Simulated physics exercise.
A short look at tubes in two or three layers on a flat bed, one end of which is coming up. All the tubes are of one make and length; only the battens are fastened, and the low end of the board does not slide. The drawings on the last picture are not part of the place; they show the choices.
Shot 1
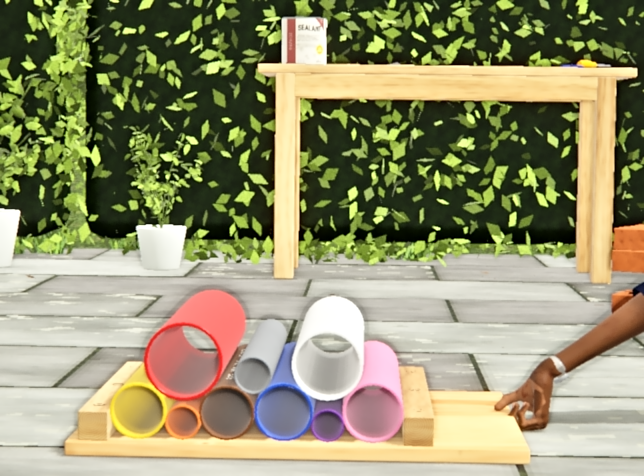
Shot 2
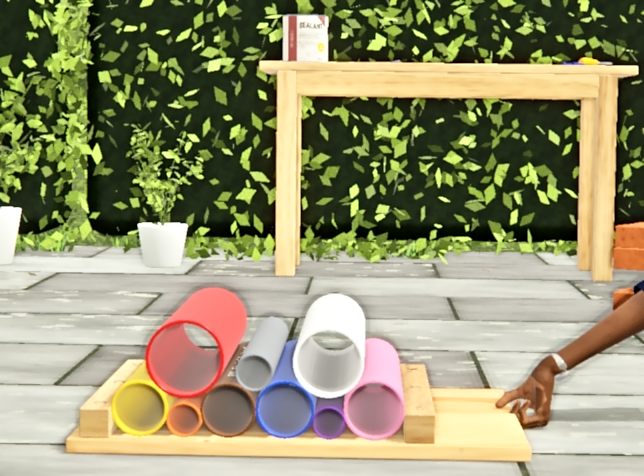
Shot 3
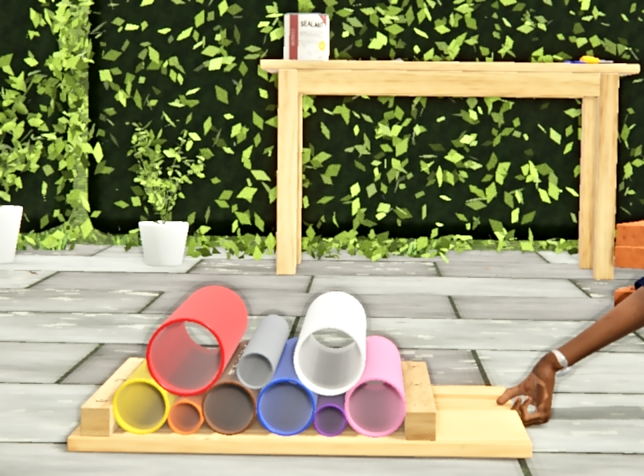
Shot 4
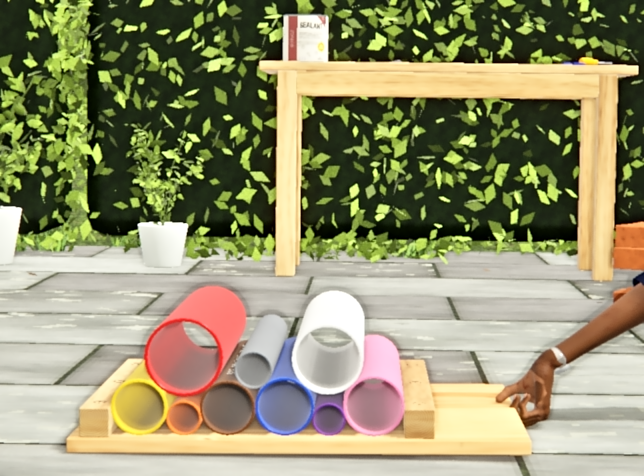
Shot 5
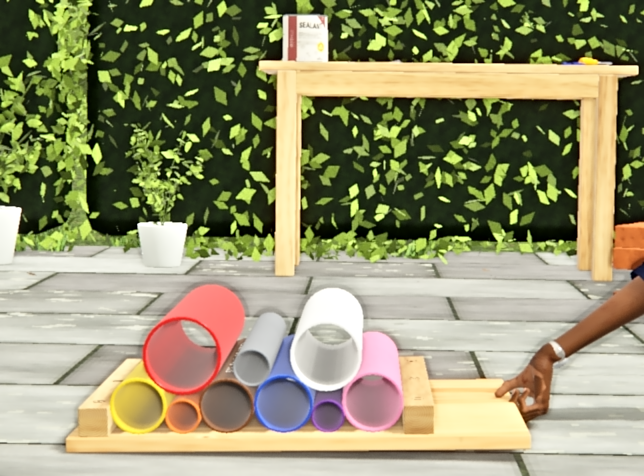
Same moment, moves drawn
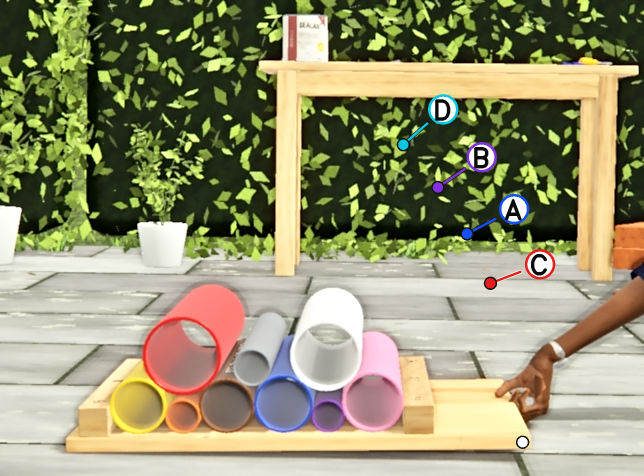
Stacked coloured tubes resting almost motionless between wooden battens on a board while a hand holds its right end, fingers shifting slightly.
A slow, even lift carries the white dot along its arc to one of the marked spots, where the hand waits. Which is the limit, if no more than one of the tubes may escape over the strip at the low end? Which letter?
The last mark within the limit is B.
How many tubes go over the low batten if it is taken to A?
With A, none.
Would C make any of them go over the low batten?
No.
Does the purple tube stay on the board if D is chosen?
Yes.
On the marked copy, A at (467, 234); B at (438, 187); C at (490, 283); D at (403, 145); the white dot at (523, 442).
Following B. Soon after the start, board at 20°.
Later, board at 36°.
In the end, board at 36°, none over the low batten.
As for the rest, A none over the low batten; C none over the low batten; D three over the low batten (red, grey, white).
